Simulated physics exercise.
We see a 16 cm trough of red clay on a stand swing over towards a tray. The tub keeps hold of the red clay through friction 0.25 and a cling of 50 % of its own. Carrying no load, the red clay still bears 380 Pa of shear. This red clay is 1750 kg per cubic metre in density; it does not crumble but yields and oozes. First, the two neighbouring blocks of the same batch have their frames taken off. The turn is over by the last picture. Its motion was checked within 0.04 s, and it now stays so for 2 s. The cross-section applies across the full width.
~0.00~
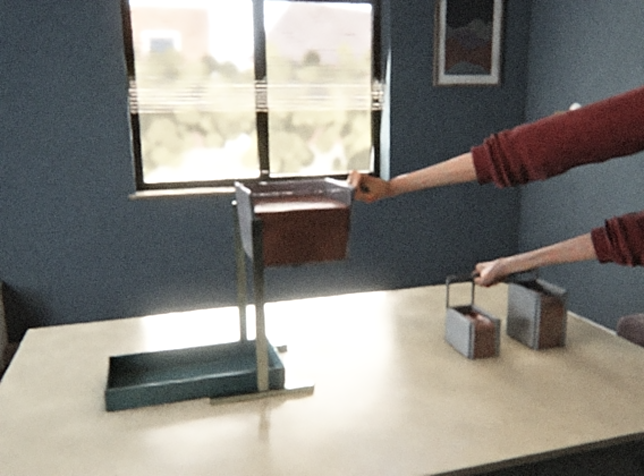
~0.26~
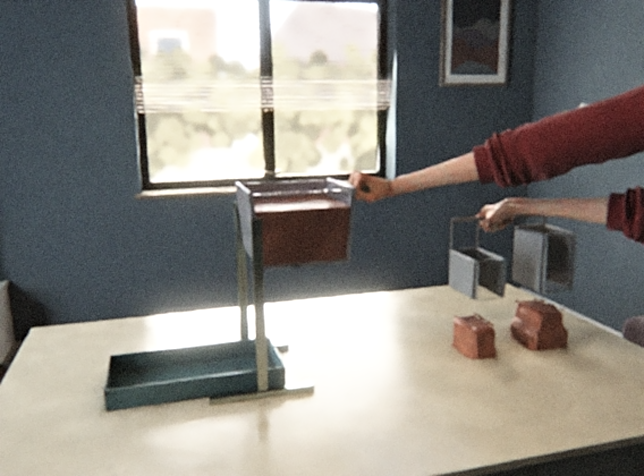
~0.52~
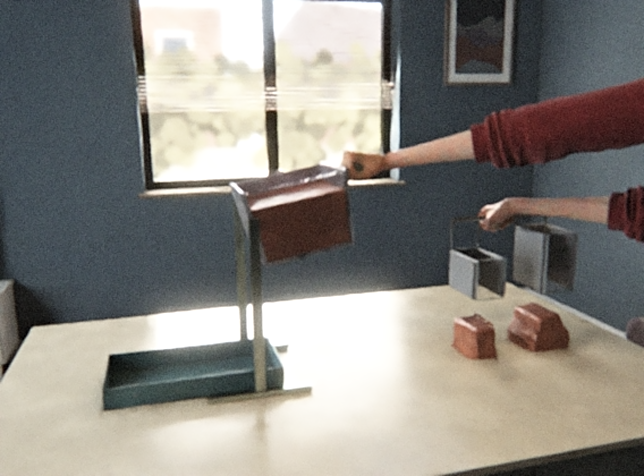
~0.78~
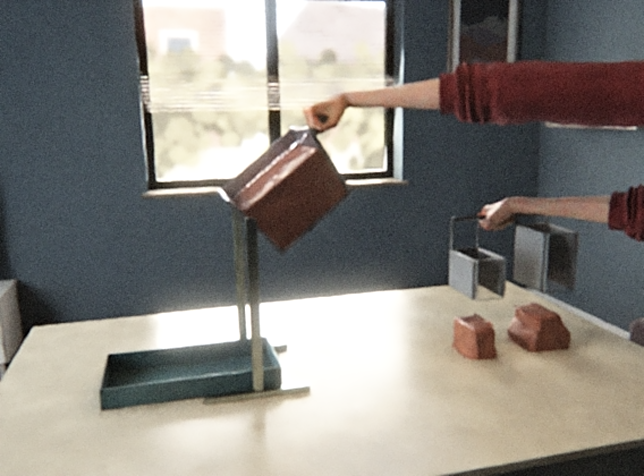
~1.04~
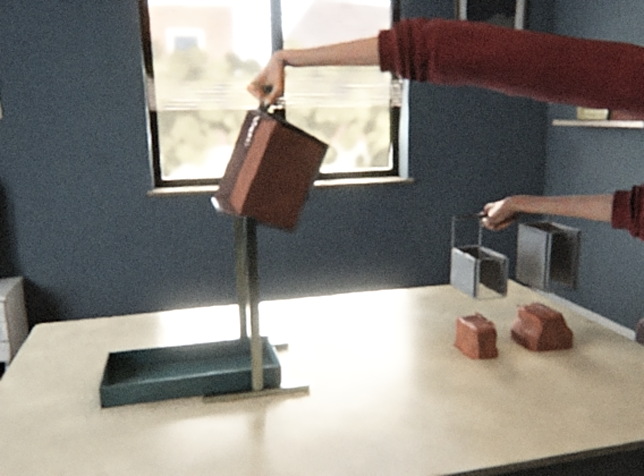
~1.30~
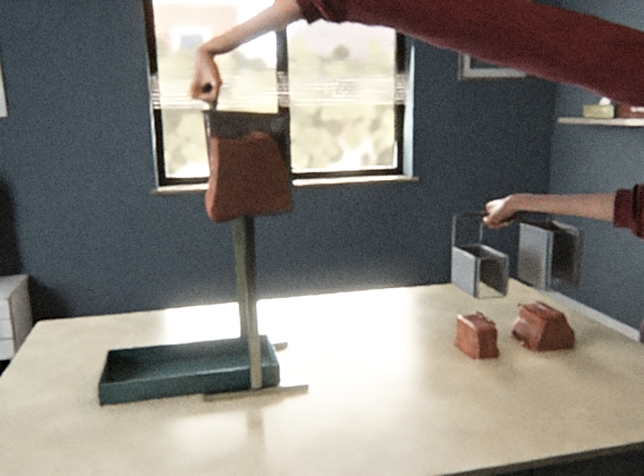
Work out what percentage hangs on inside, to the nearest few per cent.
Some 39 in every hundred.
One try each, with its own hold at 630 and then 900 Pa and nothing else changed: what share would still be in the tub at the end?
In that order: 40 %, 40 %.
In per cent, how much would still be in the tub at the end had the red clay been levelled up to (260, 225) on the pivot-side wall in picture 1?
Then about 45 %.
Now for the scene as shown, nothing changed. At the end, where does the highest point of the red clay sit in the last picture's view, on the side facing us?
Near (269, 180).
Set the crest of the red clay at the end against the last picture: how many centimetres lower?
Roughly 10 cm.
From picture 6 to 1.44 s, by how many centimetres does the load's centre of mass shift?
I'd put the distance at about 6 centimetres.
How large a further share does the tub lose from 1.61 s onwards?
Load share from then on: Near 3 %.
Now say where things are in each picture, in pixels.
Handle-side rim at (352, 189), tilt 0 degrees; highest point of the red clay at (283, 210); test blocks 8.4 cm, 13 cm high (left to right), in the first frame.
Handle-side rim at (352, 189), tilt 0 degrees; highest point of the red clay at (283, 210); test blocks 8.3 cm, 11 cm high (left to right), in the second frame.
Handle-side rim at (344, 171), tilt 10 degrees; highest point of the red clay at (340, 190); test blocks 8.3 cm, 9.7 cm high (left to right), in the third frame.
Handle-side rim at (309, 132), tilt 38 degrees; highest point of the red clay at (315, 151); test blocks 8.3 cm, 9.7 cm high (left to right), in the fourth frame.
Handle-side rim at (259, 111), tilt 66 degrees; highest point of the red clay at (274, 124); test blocks 8.3 cm, 9.7 cm high (left to right), in the fifth frame.
Handle-side rim at (206, 114), tilt 92 degrees; highest point of the red clay at (266, 135); test blocks 8.3 cm, 9.7 cm high (left to right), in the sixth frame.
By 1.44 s, the tub is at 92 degrees and holds 68 %.
By 1.61 s, the tub is at 92 degrees and holds 42 %.
By 1.78 s, the tub is at 92 degrees and holds 39 %.
By 1.95 s, the tub is at 92 degrees and holds 39 %.
By 3.30 s, at the end, the tub is at 92 degrees and holds 39 %.
